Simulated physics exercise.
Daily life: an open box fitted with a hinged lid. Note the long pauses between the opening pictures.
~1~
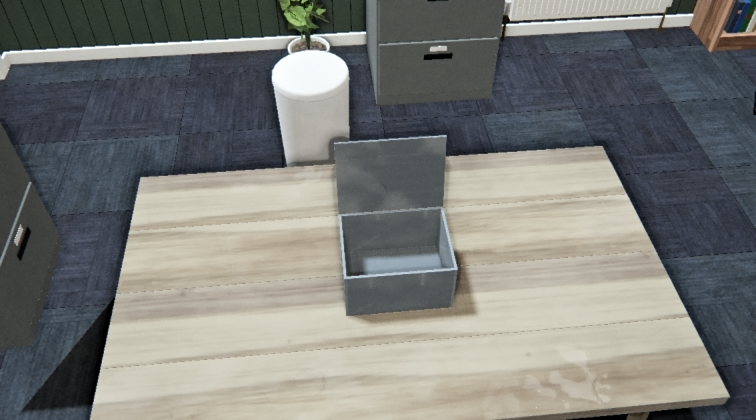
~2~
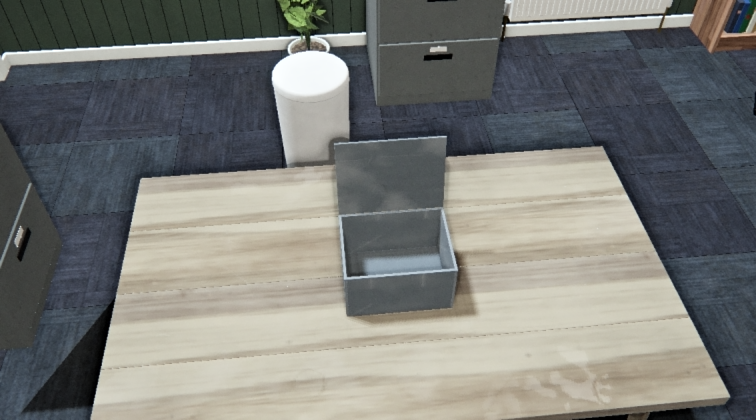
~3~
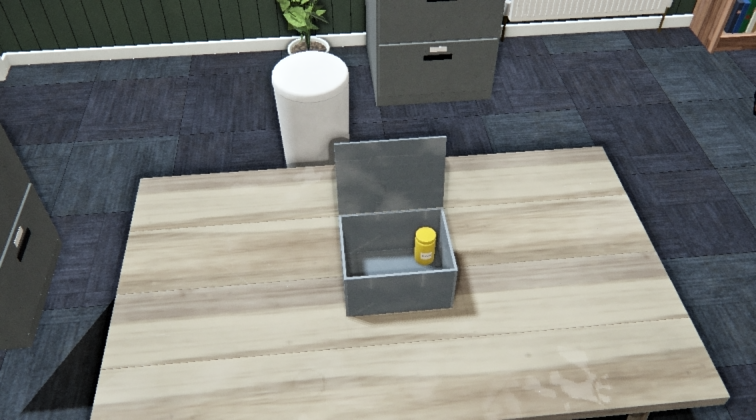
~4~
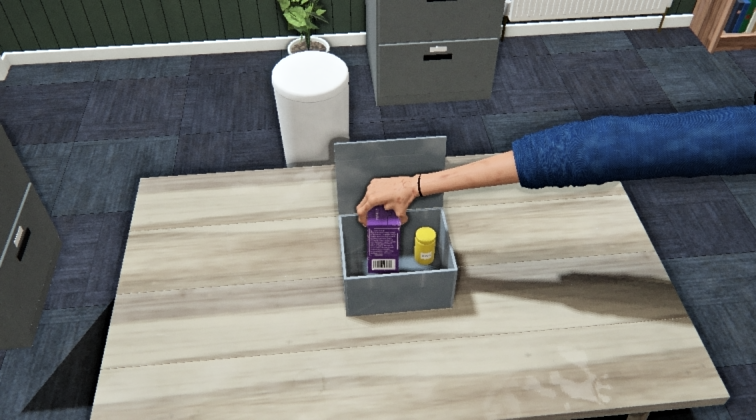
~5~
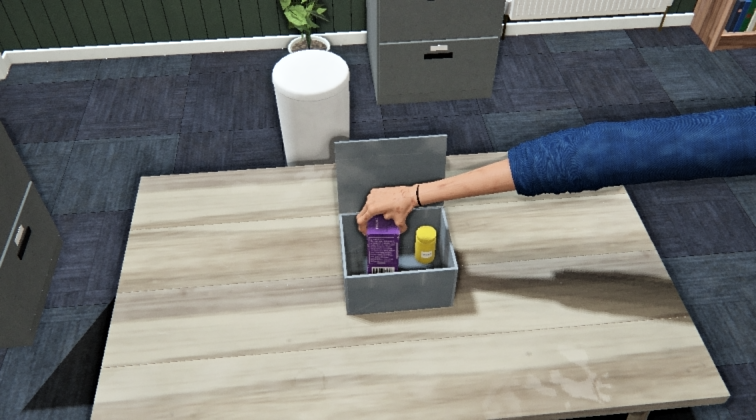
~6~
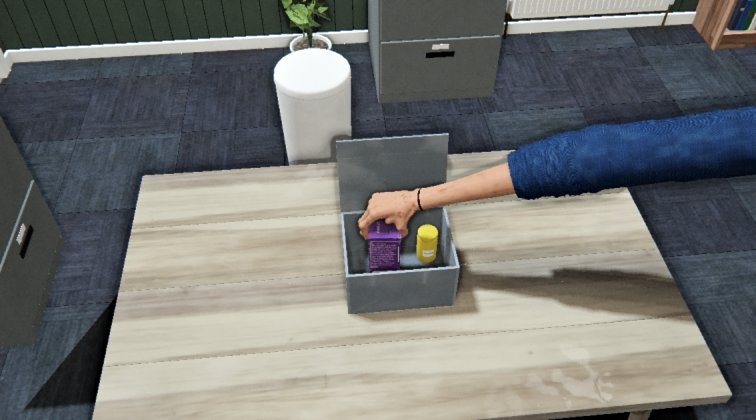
On a wooden table in a carpeted room, an open grey box with a hinged lid sits empty, then holds a yellow container; an arm in a blue sleeve lowers a purple carton into it beside the container, still gripping it.
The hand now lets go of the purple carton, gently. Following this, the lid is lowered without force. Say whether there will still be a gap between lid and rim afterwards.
My guess is the lid remains aloft.
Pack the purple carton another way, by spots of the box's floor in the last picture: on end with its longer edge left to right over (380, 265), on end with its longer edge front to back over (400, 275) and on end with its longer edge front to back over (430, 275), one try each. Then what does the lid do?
Try 1: Lid stays raised; try 2: Lid stays raised; try 3: Lid stays raised.
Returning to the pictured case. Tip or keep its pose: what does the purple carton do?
Once everything settles, the purple carton keeps its original angle.
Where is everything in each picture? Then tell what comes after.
In the first picture, the last thing is not in view yet.
In the second picture, the last thing is not in view yet.
In the third picture, the last thing is not in view yet; yellow shaker (425, 246).
The fourth picture shows on its way; purple carton (383, 239); yellow shaker (425, 246).
The fifth picture shows on its way; purple carton (383, 248); yellow shaker (425, 245).
The sixth picture shows put in, still held; purple carton (384, 251); yellow shaker (427, 244).
Then, 1.30 s on from there, lid 78° above the rim.
Then, 1.70 s on from there, lid 52° above the rim.
In the end, lid 34° above the rim; both unmoved. At the end, from the last picture's camera, purple carton near (384, 251).
